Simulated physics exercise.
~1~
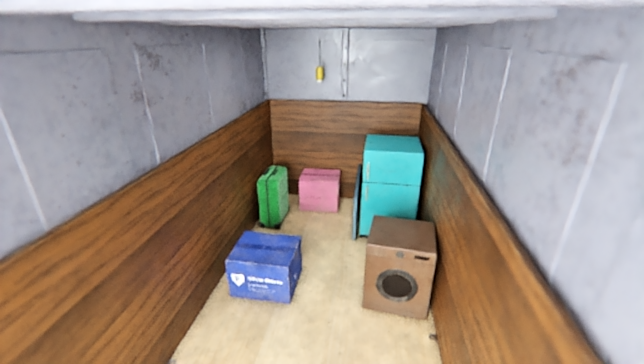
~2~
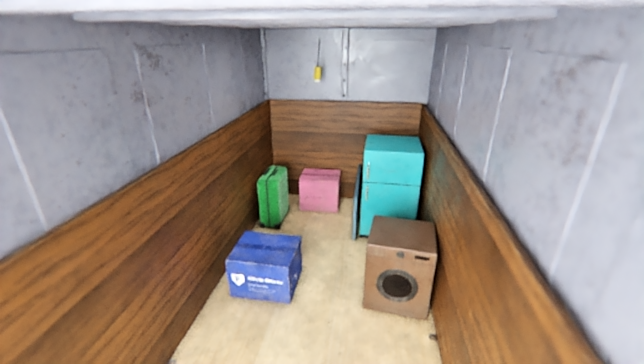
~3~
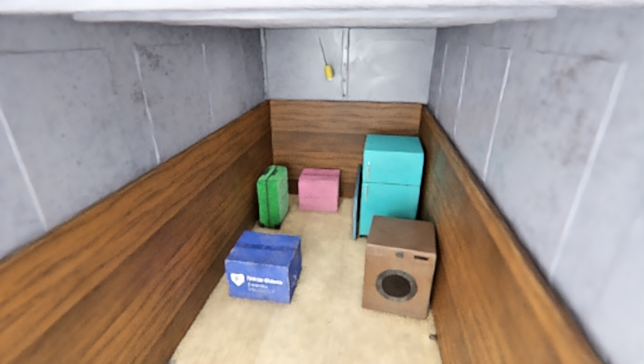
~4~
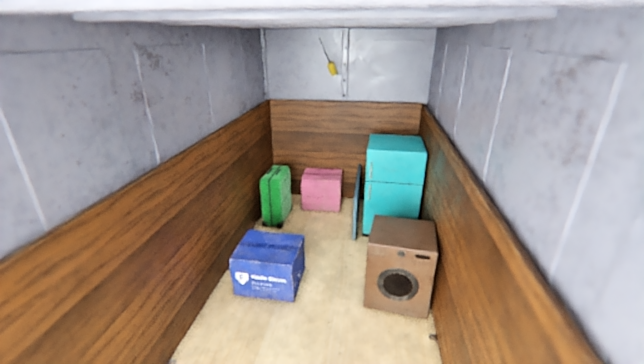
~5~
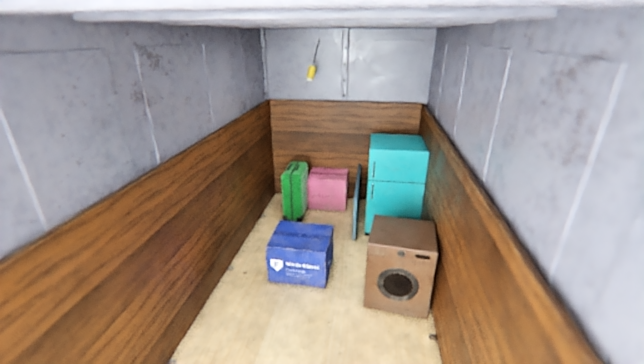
The load bay of a delivery van, with grey upper walls and low wooden boards, is seen from the rear, facing forwards. A green case stands on the left beside a pink box near the front, with a blue box closer on the left, and a turquoise fridge and a brown washing machine on the right. At first only the yellow lamp swings on its cord. Then the green case and blue box begin to shift slightly, and both slide clearly to the right. At the end the case is still upright, partly overlapping the pink box, while the brown machine keeps its place.
